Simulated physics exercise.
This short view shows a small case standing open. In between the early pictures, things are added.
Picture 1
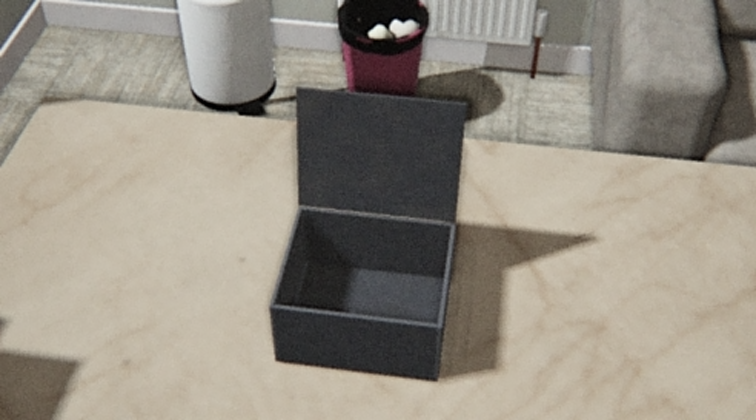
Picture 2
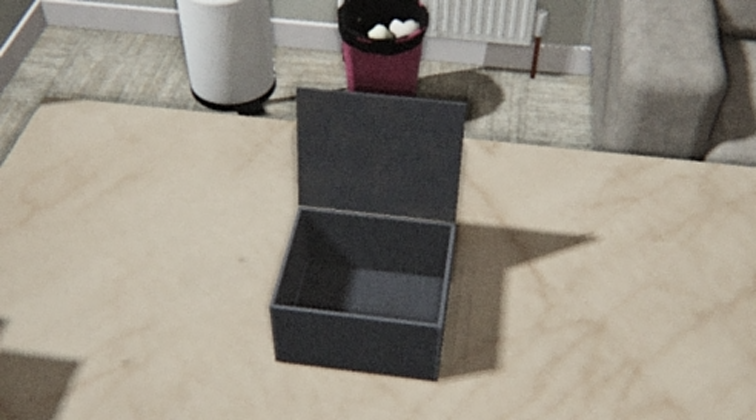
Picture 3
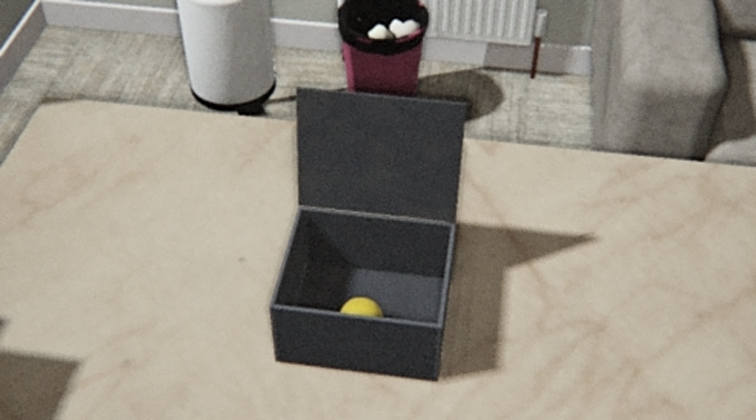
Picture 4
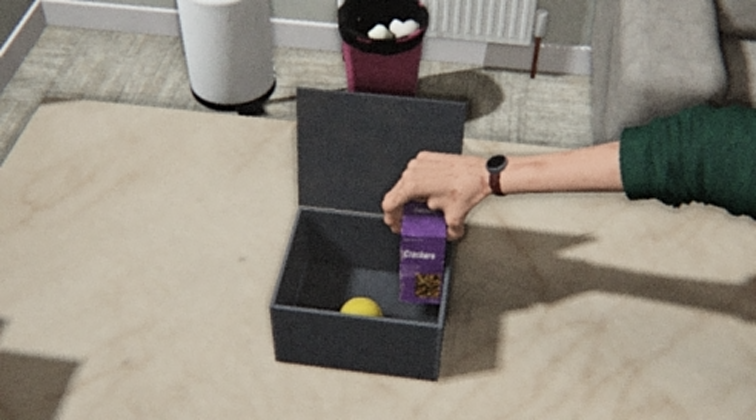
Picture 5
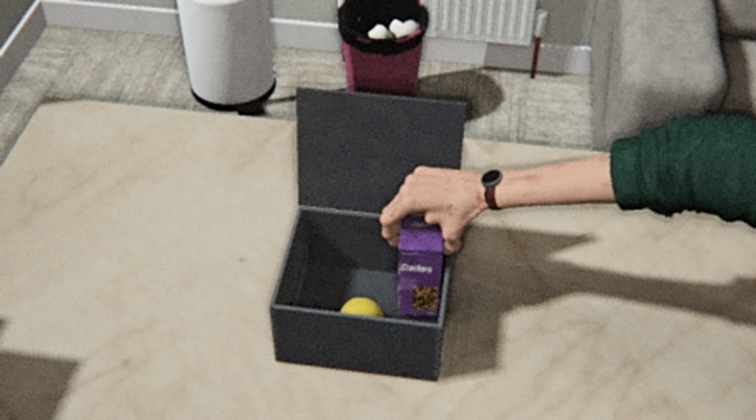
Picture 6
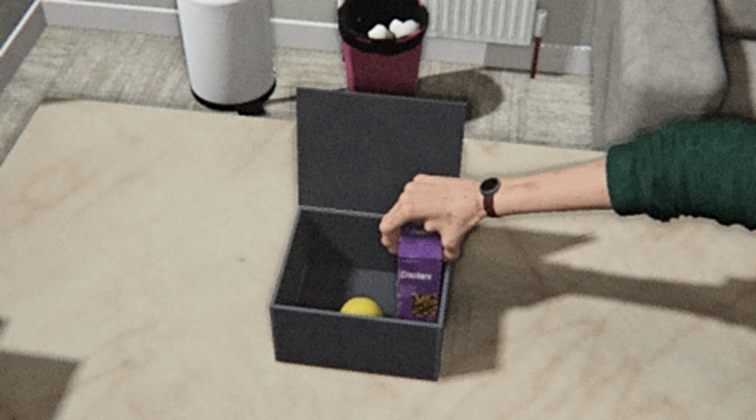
In a room with grey carpet, seen from above by a still camera, a pale marbled tabletop fills the foreground. An open dark grey box stands near its middle, with a white cylinder and a pink bin behind and a grey sofa at the upper right. A yellow ball appears inside the box, then a green-sleeved arm from the right lowers a purple carton beside it, still gripping it.
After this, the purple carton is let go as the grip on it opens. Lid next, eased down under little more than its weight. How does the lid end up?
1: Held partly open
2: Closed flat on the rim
1.
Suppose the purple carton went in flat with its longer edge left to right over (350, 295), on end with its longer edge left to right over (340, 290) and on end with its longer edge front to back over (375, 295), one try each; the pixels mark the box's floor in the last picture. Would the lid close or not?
In the first case it shuts; in the second case it stays open; in the third case it stays open.
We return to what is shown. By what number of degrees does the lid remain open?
Near 45°.
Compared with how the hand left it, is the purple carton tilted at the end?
Well, it stays just as set.
Then, 1.00 s after the last picture, lid starting down.
Then, 1.40 s after the last picture, lid 72° above the rim.
Then, 1.60 s after the last picture, lid 59° above the rim.
Then, 2.60 s after the last picture, lid 49° above the rim.
At rest, lid 45° above the rim; both in place. Seen from the same camera at the end, purple carton near (421, 273).
